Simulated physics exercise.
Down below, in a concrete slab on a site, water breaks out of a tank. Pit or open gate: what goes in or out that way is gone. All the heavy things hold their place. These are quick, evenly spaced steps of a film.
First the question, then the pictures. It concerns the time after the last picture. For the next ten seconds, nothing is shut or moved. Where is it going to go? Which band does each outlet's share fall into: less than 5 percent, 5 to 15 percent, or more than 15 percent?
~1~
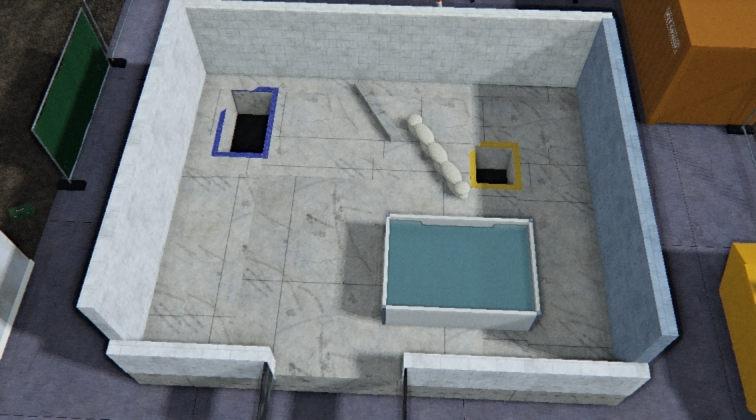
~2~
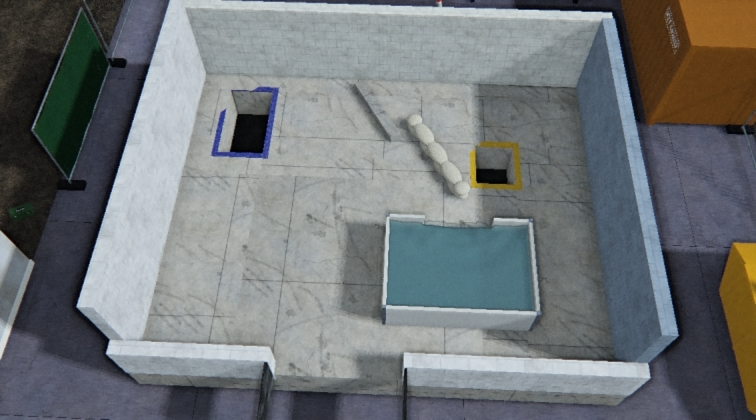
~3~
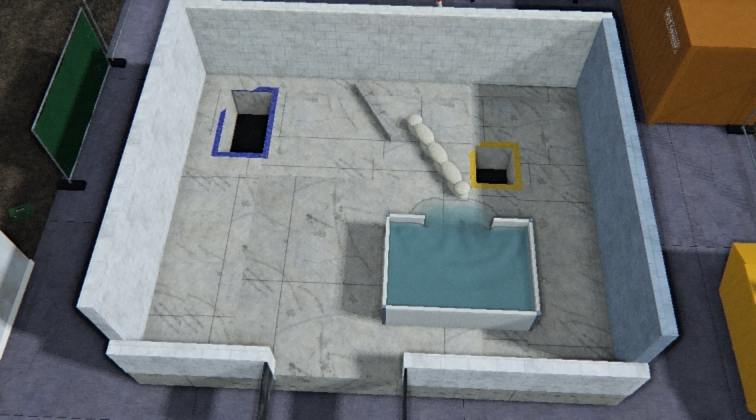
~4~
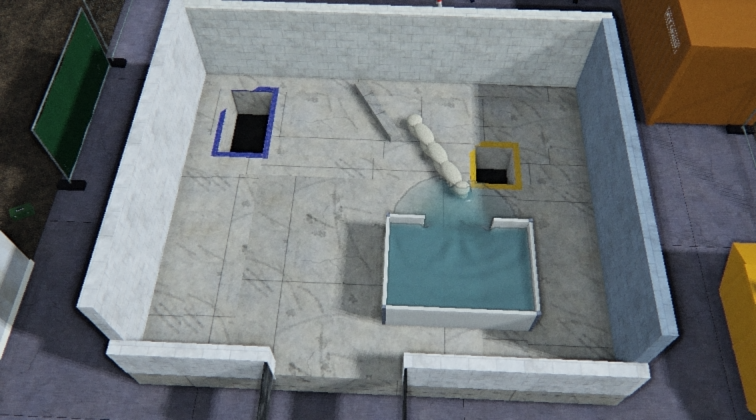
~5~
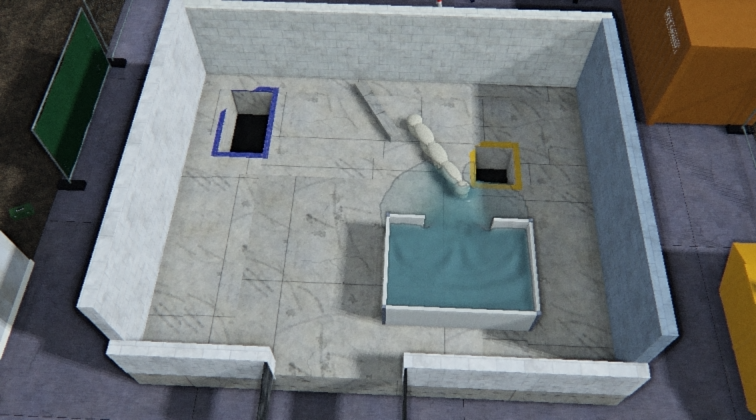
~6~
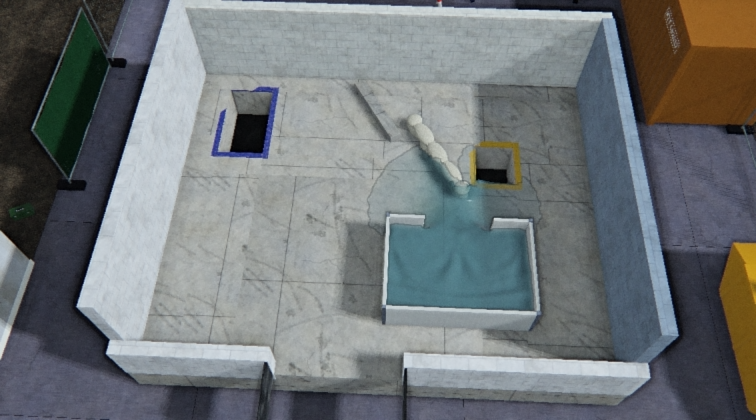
At the end, the gate is likely to claim a small share beneath five per cent; the blue pit is likely to claim a large share past fifteen per cent; the yellow pit is likely to claim a large share past fifteen per cent.
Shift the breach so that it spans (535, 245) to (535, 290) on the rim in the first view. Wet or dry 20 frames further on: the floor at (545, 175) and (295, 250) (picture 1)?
Submerged, then untouched.
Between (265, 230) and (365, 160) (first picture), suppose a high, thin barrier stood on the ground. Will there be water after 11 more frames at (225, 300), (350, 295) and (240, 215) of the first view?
Going spot by spot: High and dry, then high and dry, then high and dry.
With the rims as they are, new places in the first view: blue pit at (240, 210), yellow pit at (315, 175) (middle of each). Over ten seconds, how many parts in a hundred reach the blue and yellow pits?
Blue 8 %; yellow 8 %.
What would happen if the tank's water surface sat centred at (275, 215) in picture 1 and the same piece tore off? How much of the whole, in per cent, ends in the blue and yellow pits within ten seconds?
Shares - blue: 45 in a hundred; yellow: 2 in a hundred.
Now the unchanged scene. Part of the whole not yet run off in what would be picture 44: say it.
64 in a hundred.
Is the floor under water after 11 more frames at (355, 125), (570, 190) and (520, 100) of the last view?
In that order, the three spots are soaked, soaked and high and dry.
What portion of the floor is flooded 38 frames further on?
By my count, 60 percent.
A moment on, water covers 15 % of the floor; the gate 0 %, the blue pit 0 %, the yellow pit 5 %.
Next, water covers 30 % of the floor; the gate 0 %, the blue pit 0 %, the yellow pit 10 %.
Then, water covers 40 % of the floor; the gate 0 %, the blue pit 6 %, the yellow pit 14 %.
Later, water covers 60 % of the floor; the gate 0 %, the blue pit 16 %, the yellow pit 19 %.
In the end, water covers 70 % of the floor; the gate 0 %, the blue pit 24 %, the yellow pit 27 %.
